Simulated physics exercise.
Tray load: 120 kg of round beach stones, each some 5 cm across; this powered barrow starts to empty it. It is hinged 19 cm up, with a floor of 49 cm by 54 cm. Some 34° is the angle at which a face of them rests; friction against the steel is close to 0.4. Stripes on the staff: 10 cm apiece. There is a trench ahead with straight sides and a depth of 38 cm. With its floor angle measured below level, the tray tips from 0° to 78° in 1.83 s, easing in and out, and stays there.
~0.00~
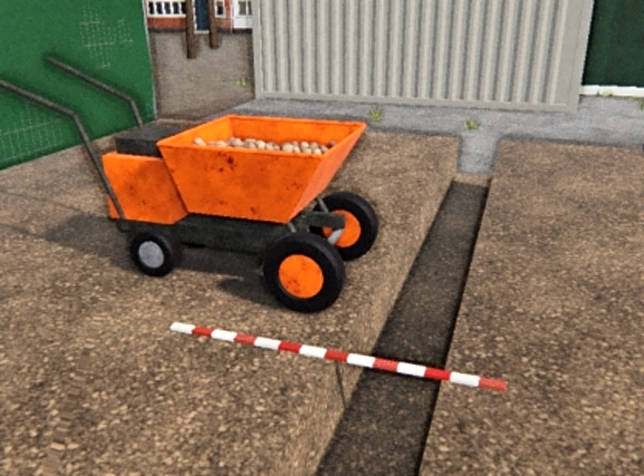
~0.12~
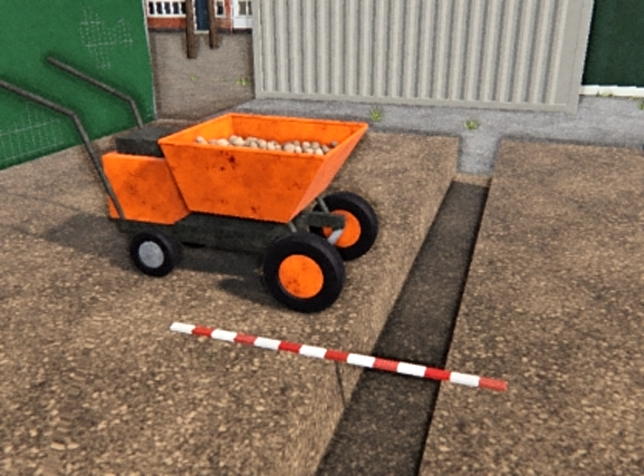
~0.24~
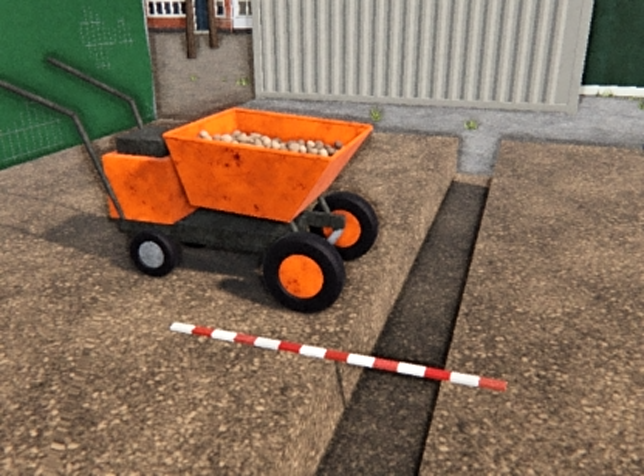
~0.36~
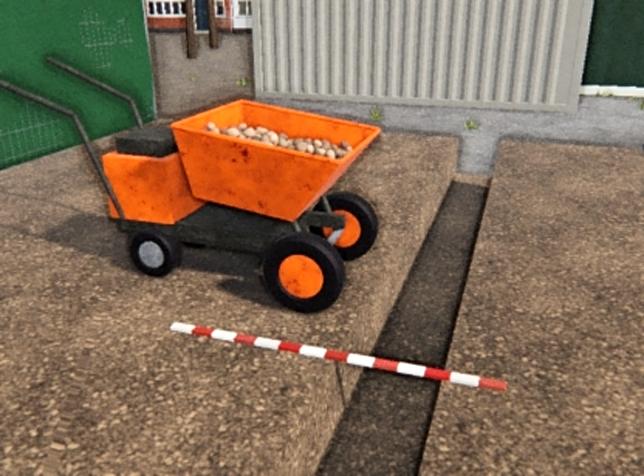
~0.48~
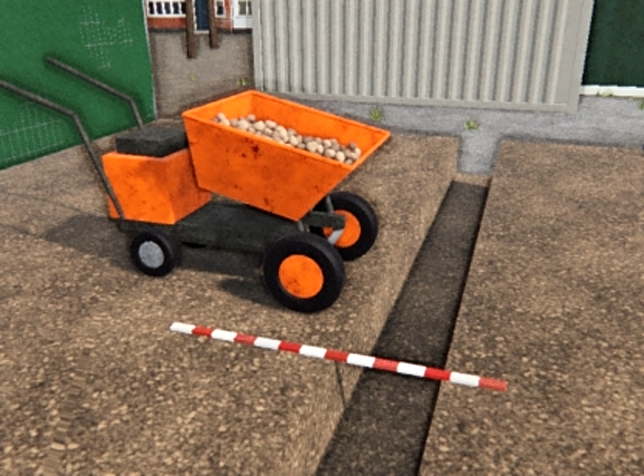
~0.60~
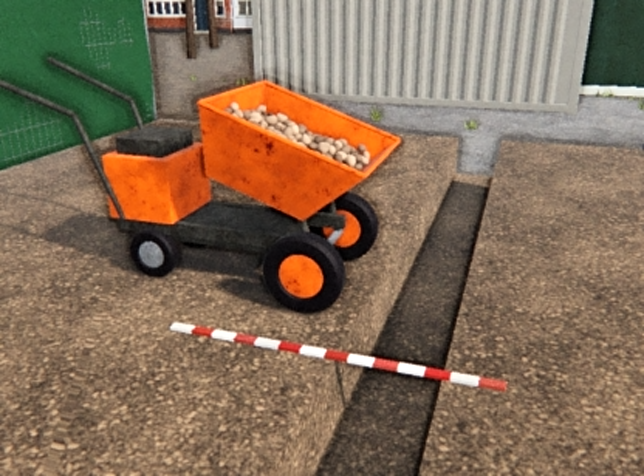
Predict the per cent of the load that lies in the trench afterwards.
39 per cent.
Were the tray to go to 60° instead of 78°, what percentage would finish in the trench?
In that case near 30 per cent.
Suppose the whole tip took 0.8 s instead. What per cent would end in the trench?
Near 25 per cent.
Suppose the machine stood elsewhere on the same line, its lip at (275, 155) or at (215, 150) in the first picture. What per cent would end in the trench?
Near 90 per cent from the first place, 90 from the second.
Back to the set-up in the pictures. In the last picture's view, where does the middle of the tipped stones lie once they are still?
Look at roughly (487, 302).
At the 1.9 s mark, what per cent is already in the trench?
Some 15 per cent.
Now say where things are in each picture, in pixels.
The tray is at 0°, its lip at (322, 157); the top of the load is at (297, 148), in the first picture.
The tray is at 1°, its lip at (324, 158); the top of the load is at (289, 148); the stones move at 0.1 m/s on average, in the second picture.
The tray is at 4°, its lip at (330, 160); the top of the load is at (261, 143); the stones move at 0.3 m/s on average, in the third picture.
The tray is at 8°, its lip at (340, 163); the top of the load is at (246, 134); the stones move at 0.4 m/s on average, in the fourth picture.
Lip at (351, 169), floor tilted 13°, highest stones at (249, 126); the stones move at 0.4 m/s on average, in the fifth picture.
The tray is at 20°, its lip at (364, 177); the top of the load is at (258, 117); the stones move at 0.5 m/s on average, in the sixth picture.
After 1.4 s the floor is at 66°; 99 % in the tray, 1 % in the trench; the foremost stones are at (455, 249).
After 1.9 s the floor is at 78°; 37 % in the tray, 13 % in the trench, 50 % past the trench; the foremost stones are at (605, 314).
After 2.3 s the floor is at 78°; 12 % in the tray, 24 % in the trench, 64 % past the trench; the foremost stones are past the picture's edge.
After 4.2 s the floor is at 78°; 0 % in the tray, 39 % in the trench, 61 % past the trench; the foremost stones are past the picture's edge.
